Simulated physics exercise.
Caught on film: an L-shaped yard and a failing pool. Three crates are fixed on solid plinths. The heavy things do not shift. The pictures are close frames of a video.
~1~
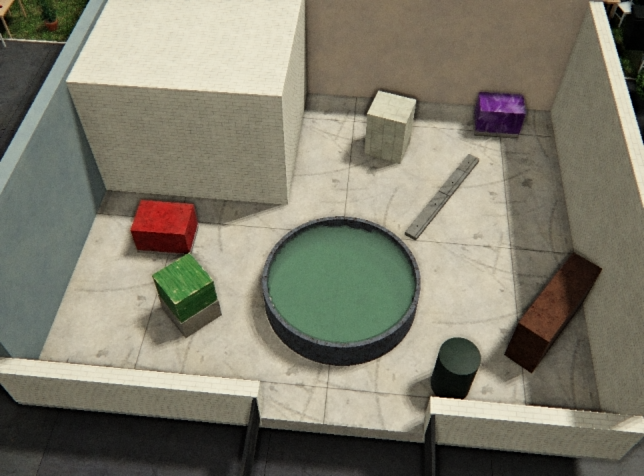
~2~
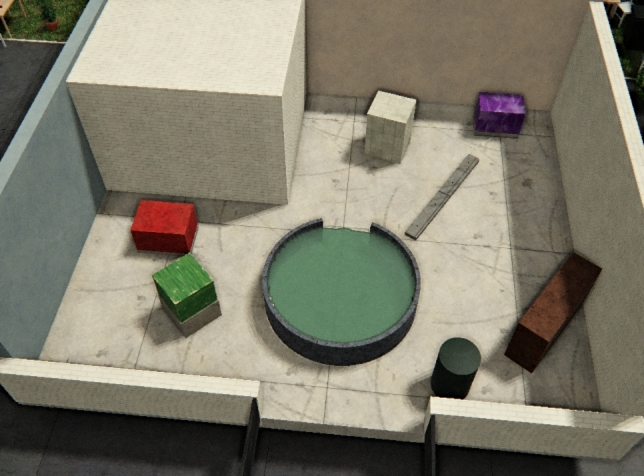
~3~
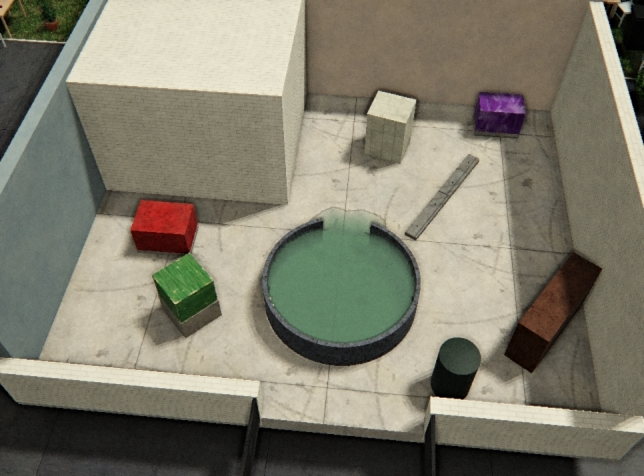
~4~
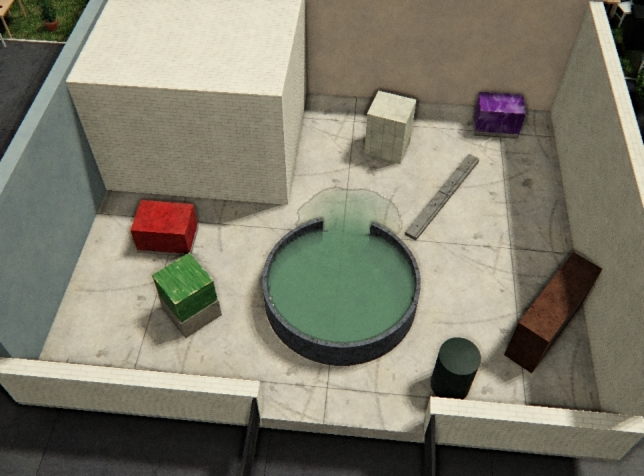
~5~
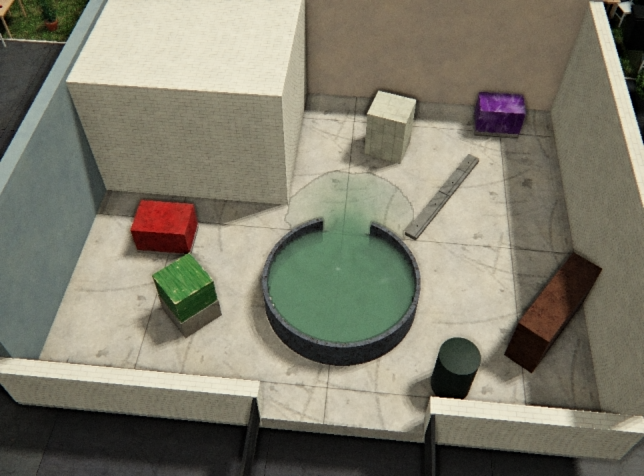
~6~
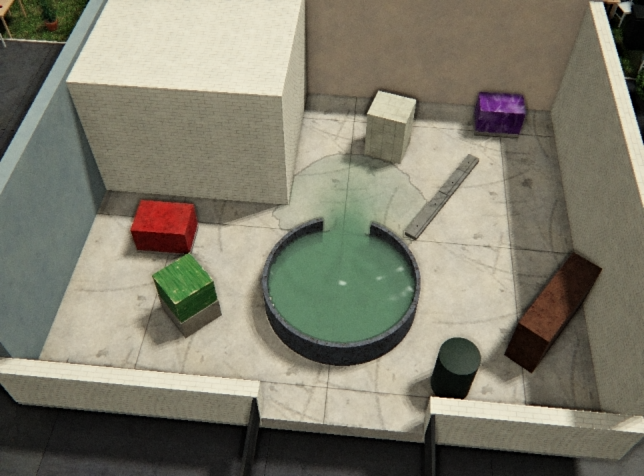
Green water pours through a gap in the round tank's far side and spreads outward.
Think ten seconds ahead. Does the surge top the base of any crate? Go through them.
One by one: The red crate escapes dry; the purple crate is wetted; the green crate escapes dry.
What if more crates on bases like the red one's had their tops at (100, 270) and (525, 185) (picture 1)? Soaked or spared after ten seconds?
In turn: Escapes it, gets wet.
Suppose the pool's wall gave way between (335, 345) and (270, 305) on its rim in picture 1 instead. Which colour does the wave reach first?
I say the green-painted one.
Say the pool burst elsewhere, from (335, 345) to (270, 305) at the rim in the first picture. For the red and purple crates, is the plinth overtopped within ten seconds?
Red crate gets wet; purple crate remains dry.
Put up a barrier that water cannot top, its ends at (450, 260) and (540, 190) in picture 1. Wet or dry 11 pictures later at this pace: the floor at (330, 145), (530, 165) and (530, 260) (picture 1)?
As listed: Awash, free of water, clear.
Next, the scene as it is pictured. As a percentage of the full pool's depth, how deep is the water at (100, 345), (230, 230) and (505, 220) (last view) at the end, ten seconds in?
About 0, 2 and 8 per cent.
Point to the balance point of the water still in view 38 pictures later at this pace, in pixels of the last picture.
Roughly at (392, 202).
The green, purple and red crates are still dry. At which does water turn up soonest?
That is the purple crate.
A moment on, water covers 20 % of the floor; the red crate not reached, the purple crate not reached, the green crate not reached.
Next, water covers 25 % of the floor; the red crate not reached, the purple crate water round its plinth, the green crate not reached.
Then, water covers 30 % of the floor; the red crate water round its plinth, the purple crate water round its plinth, the green crate not reached.
Later, water covers 40 % of the floor; the red crate water round its plinth, the purple crate water round its plinth, the green crate not reached.
In the end, water covers 60 % of the floor; the red crate stayed above the water, the purple crate was topped, the green crate stayed above the water.
